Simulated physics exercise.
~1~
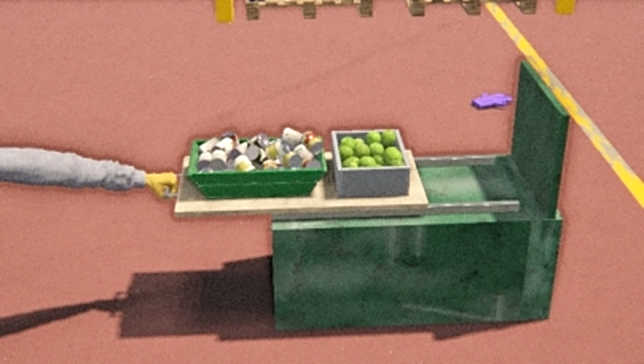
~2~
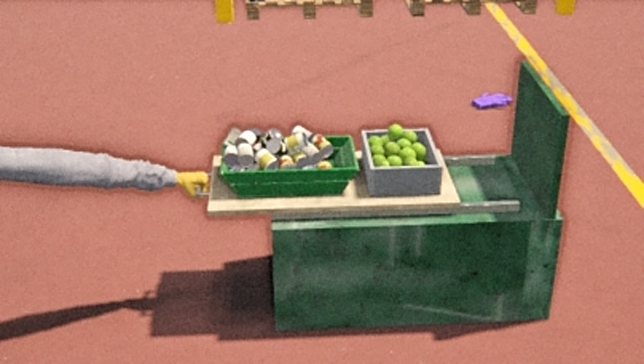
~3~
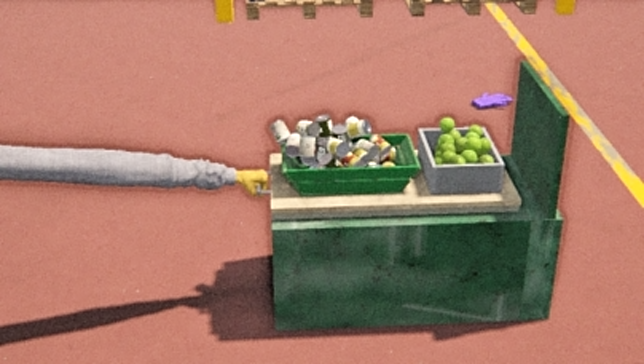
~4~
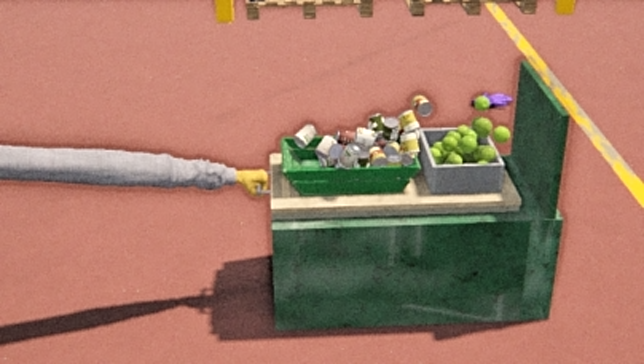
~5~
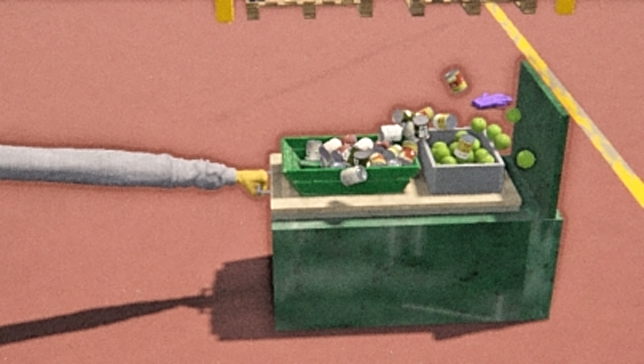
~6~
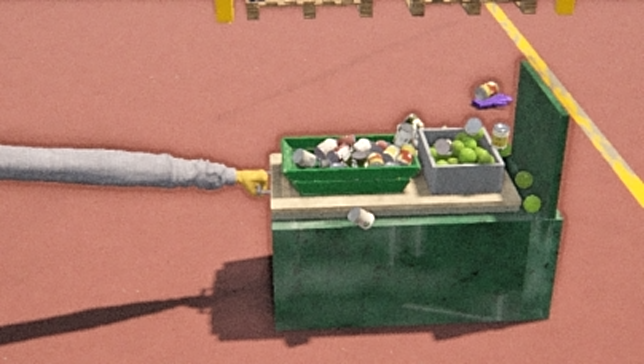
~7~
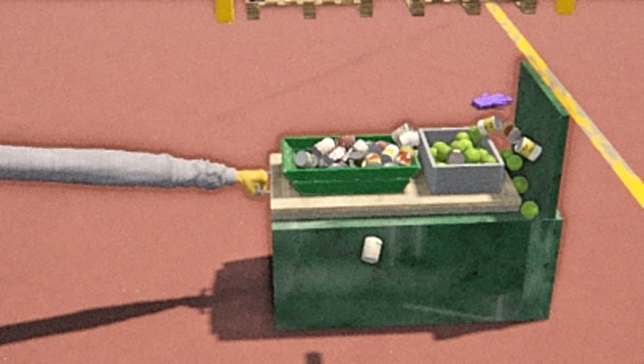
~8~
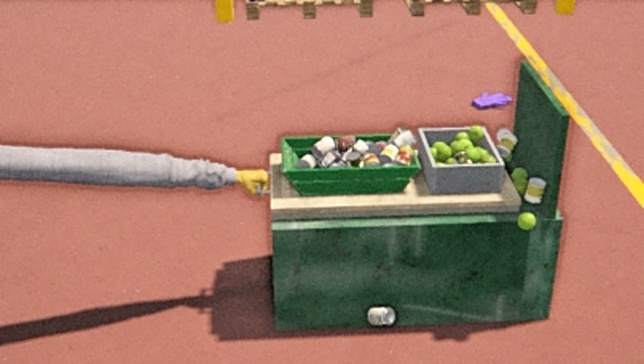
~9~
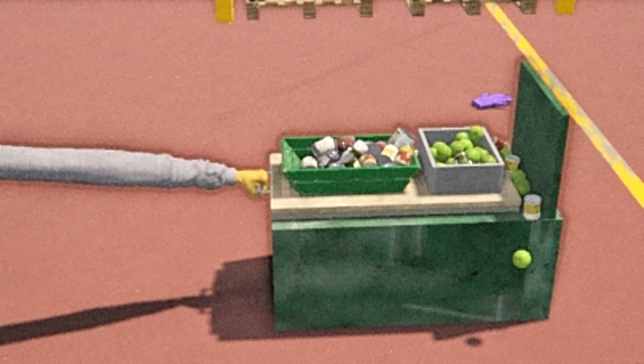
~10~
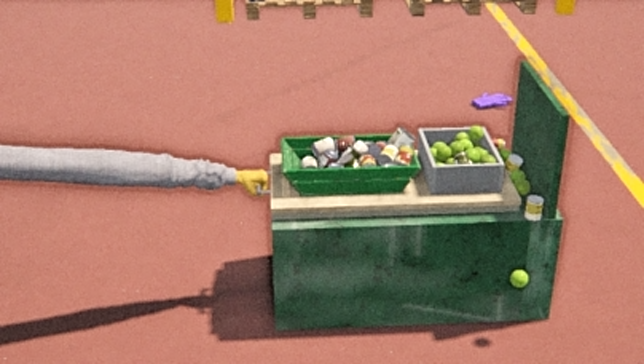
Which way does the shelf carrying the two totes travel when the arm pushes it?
It slides to the right, toward the upright green panel.
